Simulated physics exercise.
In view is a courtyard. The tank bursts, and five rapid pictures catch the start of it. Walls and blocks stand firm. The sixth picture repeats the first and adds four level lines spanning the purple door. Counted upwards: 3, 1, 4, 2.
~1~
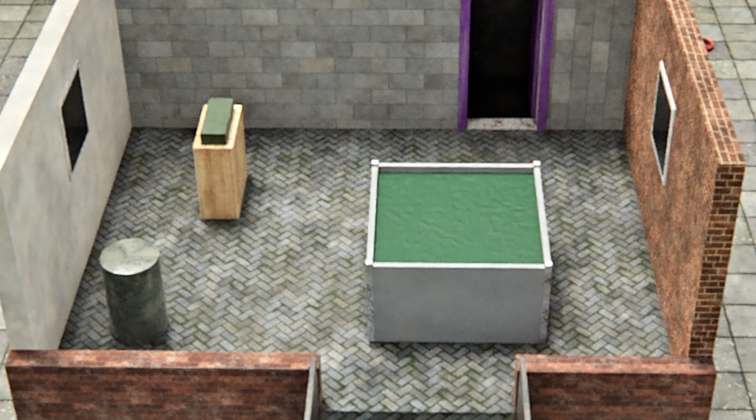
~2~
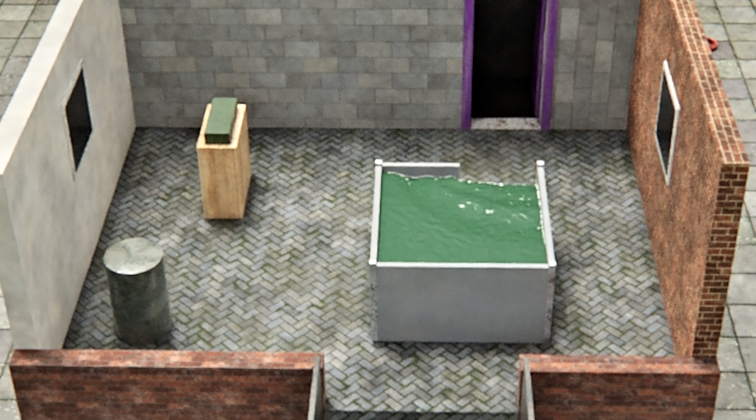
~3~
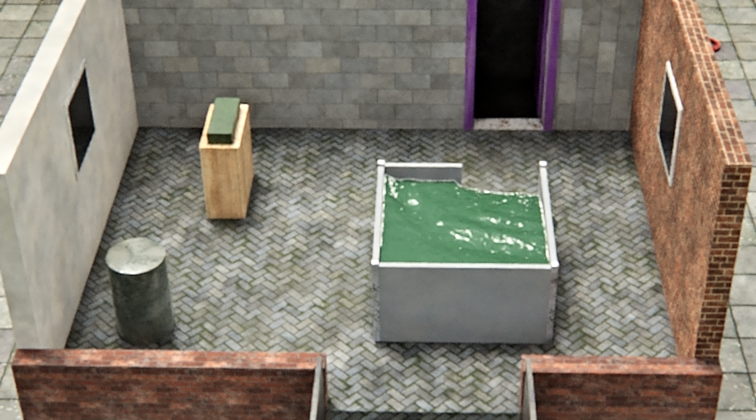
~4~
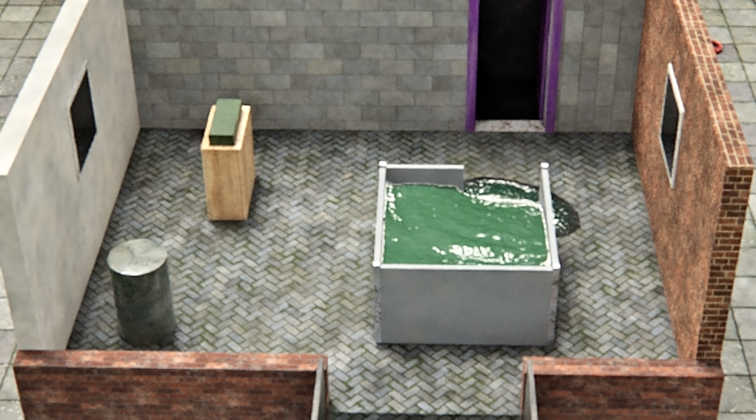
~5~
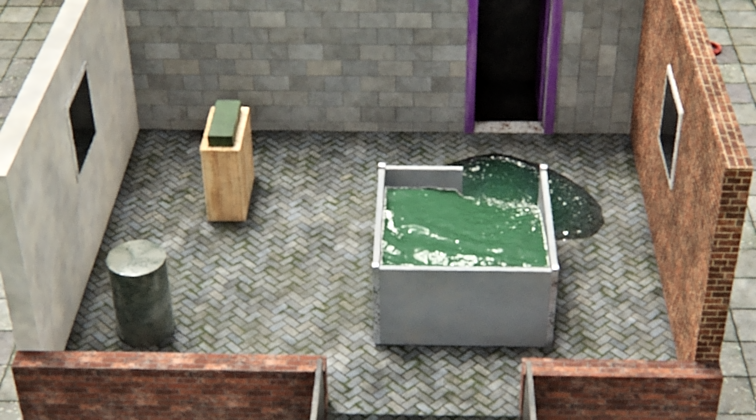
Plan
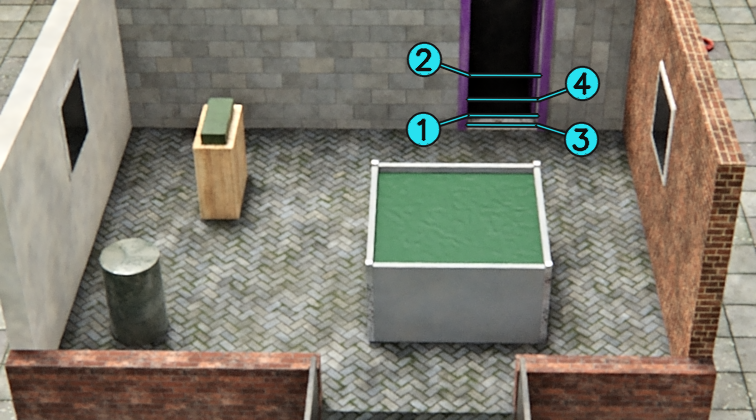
In a walled courtyard with a purple doorway, a gray tank of still green water stands on herringbone paving. Part of the tank's back wall disappears and the water inside churns and sinks slightly, then a dark green pool emerges behind the tank and spreads rightward across the paving.
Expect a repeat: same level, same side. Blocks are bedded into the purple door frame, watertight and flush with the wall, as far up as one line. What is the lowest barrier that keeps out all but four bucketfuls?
Line 4 just does it.
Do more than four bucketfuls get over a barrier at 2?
No, that is safe.
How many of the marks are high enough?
Two.
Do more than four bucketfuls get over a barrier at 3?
Yes, that goes wrong.
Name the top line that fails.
It is 1.
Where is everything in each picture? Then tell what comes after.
The first picture shows water in the tank at rest, its middle at (457, 219); foot of the purple doorway at (501, 129); open gate at (418, 350).
In the second picture, water covers 1 % of the ground, its front hidden from here.
In the third picture, water covers 3 % of the ground, its front hidden from here.
In the fourth picture, water covers 6 % of the ground, its front hidden from here.
The fifth picture shows front seen at (502, 157), 11 % of the ground wet.
On the marked copy, 1 at (502, 115); 2 at (504, 75); 3 at (502, 125); 4 at (503, 99); from the bottom up 3, 1, 4, 2.
If 1 is chosen, some 25 bucketfuls get in.
If 2 is chosen, nothing gets over.
If 3 is chosen, dozens of bucketfuls pour in.
If 4 is chosen, a splash gets over, under a bucket.
